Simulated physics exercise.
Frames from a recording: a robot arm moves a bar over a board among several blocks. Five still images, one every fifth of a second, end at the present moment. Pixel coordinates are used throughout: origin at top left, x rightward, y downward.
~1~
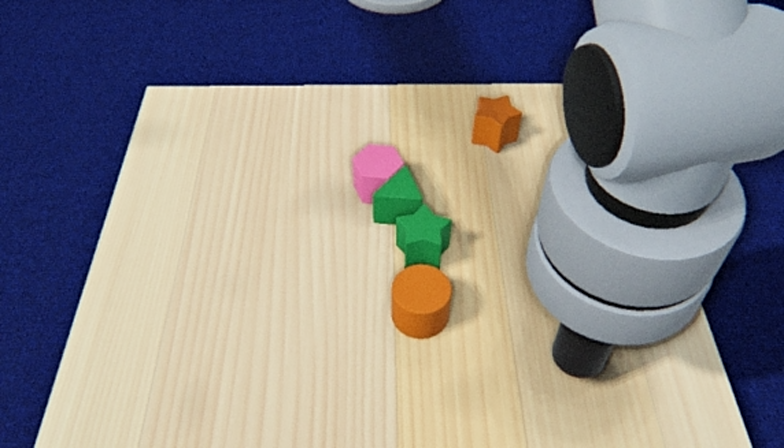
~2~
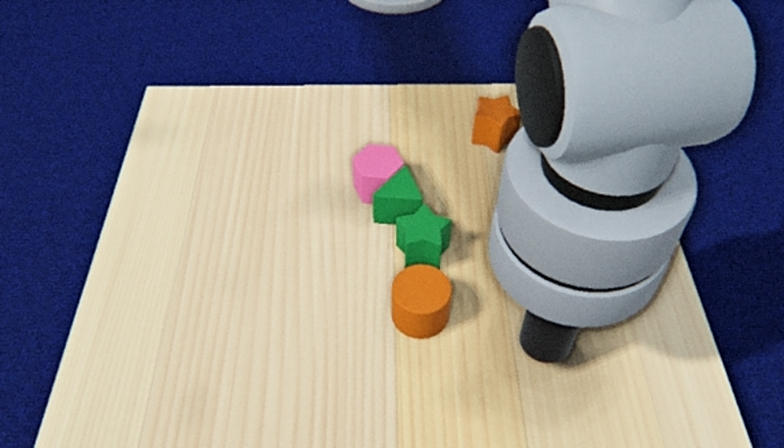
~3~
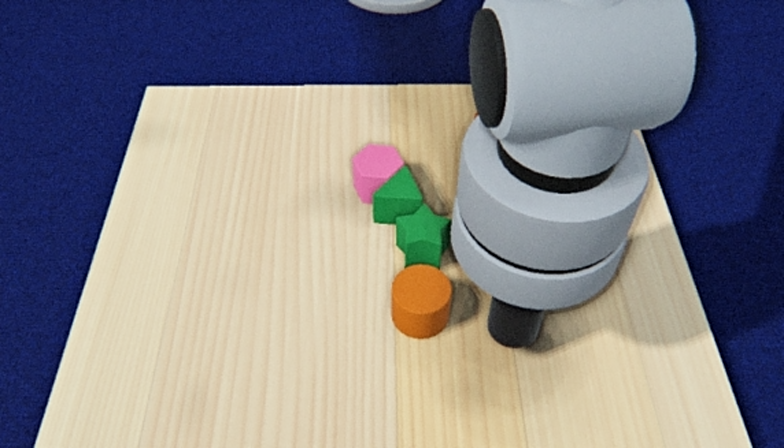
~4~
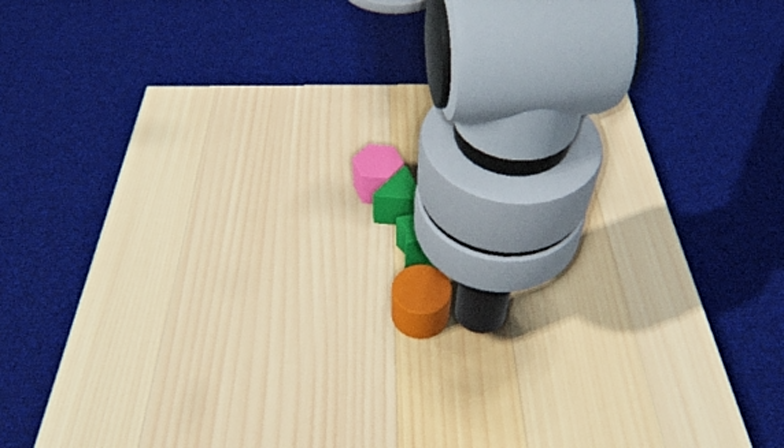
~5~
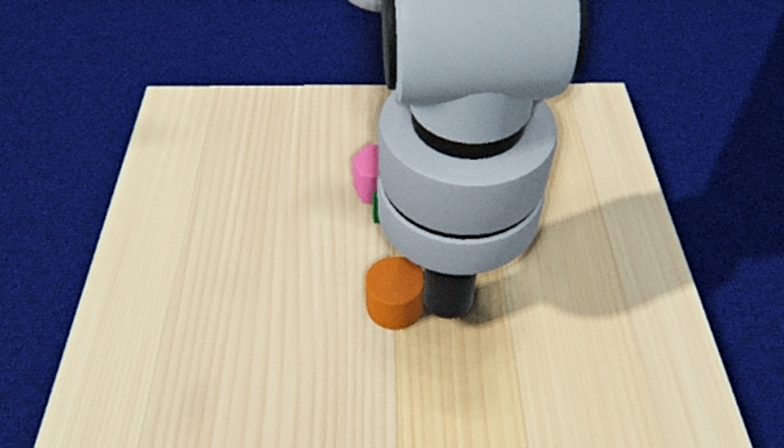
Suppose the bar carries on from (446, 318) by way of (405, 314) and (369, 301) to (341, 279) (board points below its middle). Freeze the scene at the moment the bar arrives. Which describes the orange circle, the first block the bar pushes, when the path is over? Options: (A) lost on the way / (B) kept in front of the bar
Answer: B.
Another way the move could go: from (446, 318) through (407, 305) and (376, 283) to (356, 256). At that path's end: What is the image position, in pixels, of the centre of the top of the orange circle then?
The orange circle ends near (307, 248).
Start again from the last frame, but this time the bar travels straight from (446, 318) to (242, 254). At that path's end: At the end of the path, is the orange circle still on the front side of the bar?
Yes, that is how it ends up.
What follows on the original path. Halfway along, bar at (384, 289); orange circle at (335, 264).
At the end, bar at (339, 259); orange circle at (288, 243); green star in place.
